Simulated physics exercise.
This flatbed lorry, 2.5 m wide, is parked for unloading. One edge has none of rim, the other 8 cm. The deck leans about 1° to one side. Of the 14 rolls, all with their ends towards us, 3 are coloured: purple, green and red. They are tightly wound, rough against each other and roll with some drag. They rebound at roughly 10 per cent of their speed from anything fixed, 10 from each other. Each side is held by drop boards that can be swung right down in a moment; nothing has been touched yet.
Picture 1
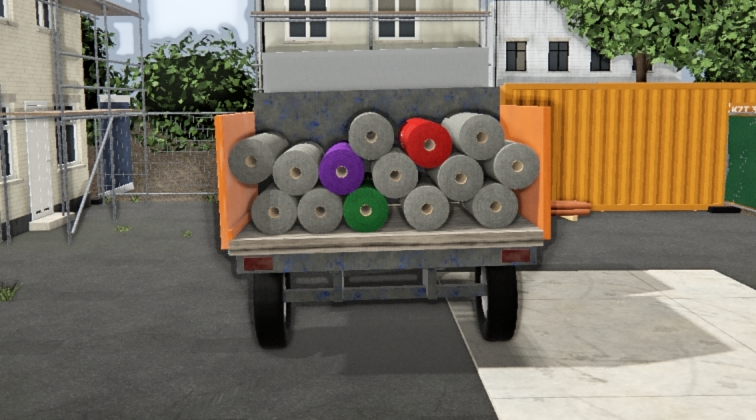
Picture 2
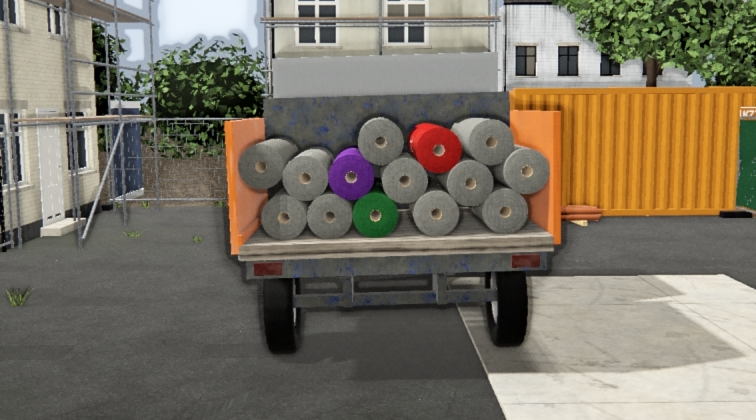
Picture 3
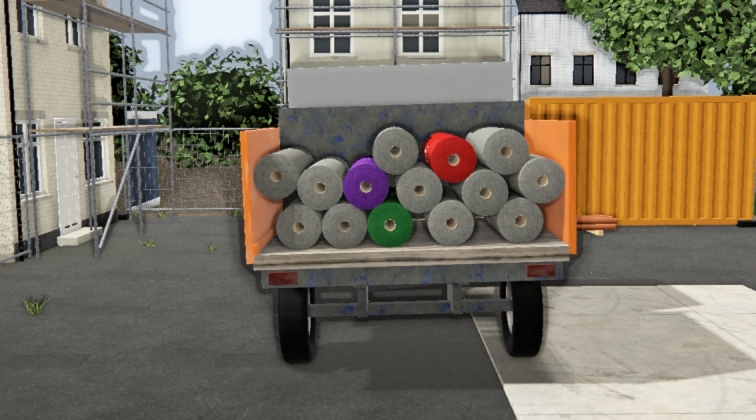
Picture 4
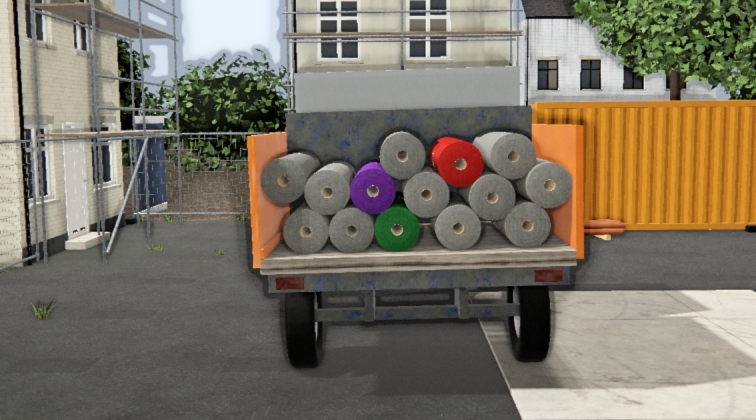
The clip opens on the back of a flatbed vehicle with orange sides, stacked with grey rolls and single purple, green and red ones, in a paved yard. The view then drifts slightly, shifting the whole scene right and down, while the rolls stay still in their stack through the end.
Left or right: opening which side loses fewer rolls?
The left-hand one loses fewer.
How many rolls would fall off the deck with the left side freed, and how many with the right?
Left 1, right 3.
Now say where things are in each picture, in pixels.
In the first picture, purple (342, 172), green (366, 211), red (430, 145); the deck slopes 1° down to the left; 5 of the 14 make up the bottom layer; at rest.
In the second picture, purple (351, 177), green (375, 216), red (439, 150); rims, left 8 cm, right none; at rest.
In the third picture, purple (366, 187), green (390, 225), red (454, 160); side tops at (244, 137) and (572, 126); at rest.
In the fourth picture, purple (373, 191), green (397, 230), red (461, 164); all still.
With the left side gone, after 0.6 s, purple is up on others, 85 cm from the left edge; green is on the deck, 105 cm from the left edge; red is up on others, 85 cm from the right edge; 1 of 14 is off.
With the left side gone, finally, purple is up on others, 75 cm from the left edge; green is on the deck, 105 cm from the left edge; red is up on others, 85 cm from the right edge; 1 of 14 is off.
With the right side gone, after 0.8 s, purple is up on others, 90 cm from the left edge; green is on the deck, 105 cm from the left edge; red is up on others, 85 cm from the right edge, rolling right; 2 of 14 are off.
With the right side gone, finally, purple is up on others, 90 cm from the left edge; green is on the deck, 110 cm from the left edge; red is up on others, 65 cm from the right edge; 3 of 14 are off.
